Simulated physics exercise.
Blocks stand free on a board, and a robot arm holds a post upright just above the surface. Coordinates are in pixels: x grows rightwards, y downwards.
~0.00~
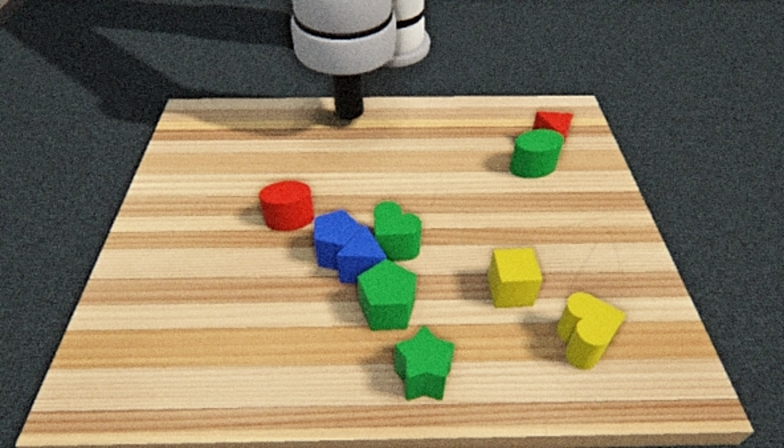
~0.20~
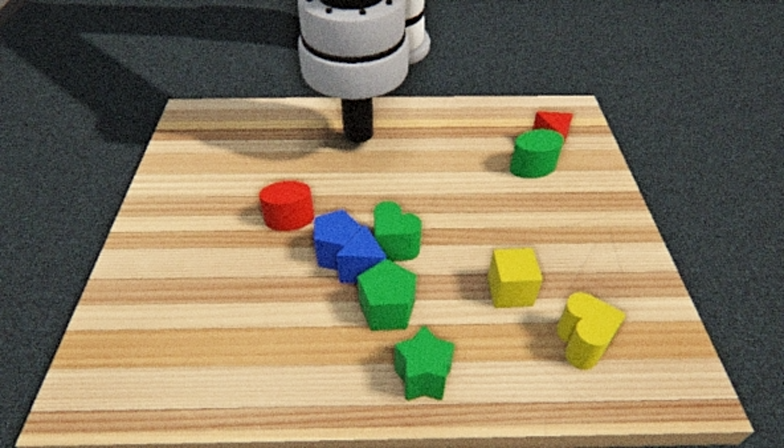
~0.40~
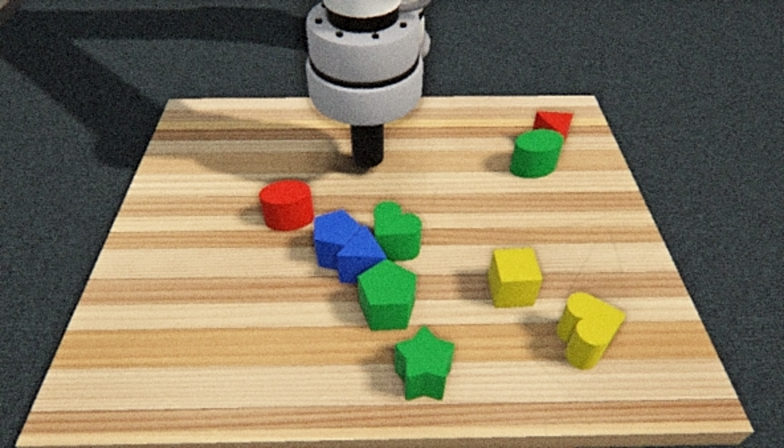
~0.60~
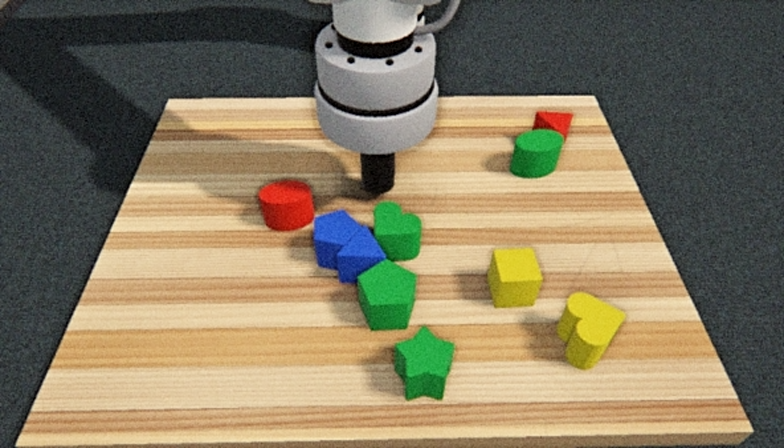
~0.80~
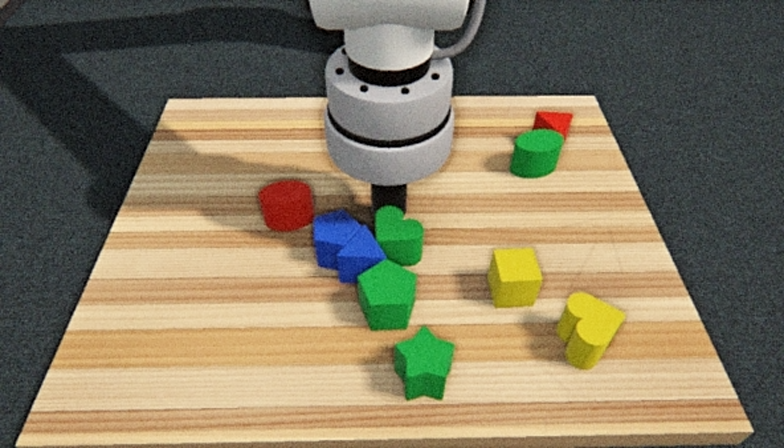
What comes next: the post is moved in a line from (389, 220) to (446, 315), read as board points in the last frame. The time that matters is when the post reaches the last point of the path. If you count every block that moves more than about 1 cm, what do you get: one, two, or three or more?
Here I'd predict at least three blocks moving more than 1 cm.
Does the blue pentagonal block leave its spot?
I believe not.
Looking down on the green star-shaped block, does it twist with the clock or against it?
It goes round opposite to clock hands.
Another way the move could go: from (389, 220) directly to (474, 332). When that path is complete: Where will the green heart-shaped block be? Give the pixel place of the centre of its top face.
If I read the scene right, the answer is (433, 324).
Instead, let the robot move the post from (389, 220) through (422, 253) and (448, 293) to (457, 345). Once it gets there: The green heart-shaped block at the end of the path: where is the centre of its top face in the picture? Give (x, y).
It sits at (414, 334).
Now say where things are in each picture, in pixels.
The first frame shows lower end of the post at (349, 112), tops of blocks, blue pentagonal block at (335, 226), blue triangular piece at (362, 245), green pentagonal block at (388, 283), green heart-shaped block at (394, 219), green star-shaped block at (426, 353).
The second frame shows post at (358, 134), blocks as before.
The third frame shows post at (368, 158), blocks as before.
The fourth frame shows post at (378, 183), blocks as before.
The fifth frame shows post at (389, 210), blue pentagonal block at (335, 226), blue triangular piece at (362, 245), green pentagonal block at (388, 283), green heart-shaped block at (396, 224), green star-shaped block at (426, 353).
On the path given first. One third of the way, post at (407, 239); blue triangular piece at (361, 248), turned 15° clockwise; green pentagonal block at (386, 294); green heart-shaped block at (405, 258), turned 20° clockwise.
Two thirds of the way, post at (426, 271); blue triangular piece at (361, 248), turned 15° clockwise; green pentagonal block at (377, 321); green heart-shaped block at (412, 292), turned 45° clockwise.
At the end, post at (447, 305); blue pentagonal block not moved; blue triangular piece at (361, 248), turned 15° clockwise; green pentagonal block at (367, 333), turned 40° clockwise; green heart-shaped block at (418, 323), turned 80° clockwise; green star-shaped block at (426, 380), turned 20° anticlockwise.
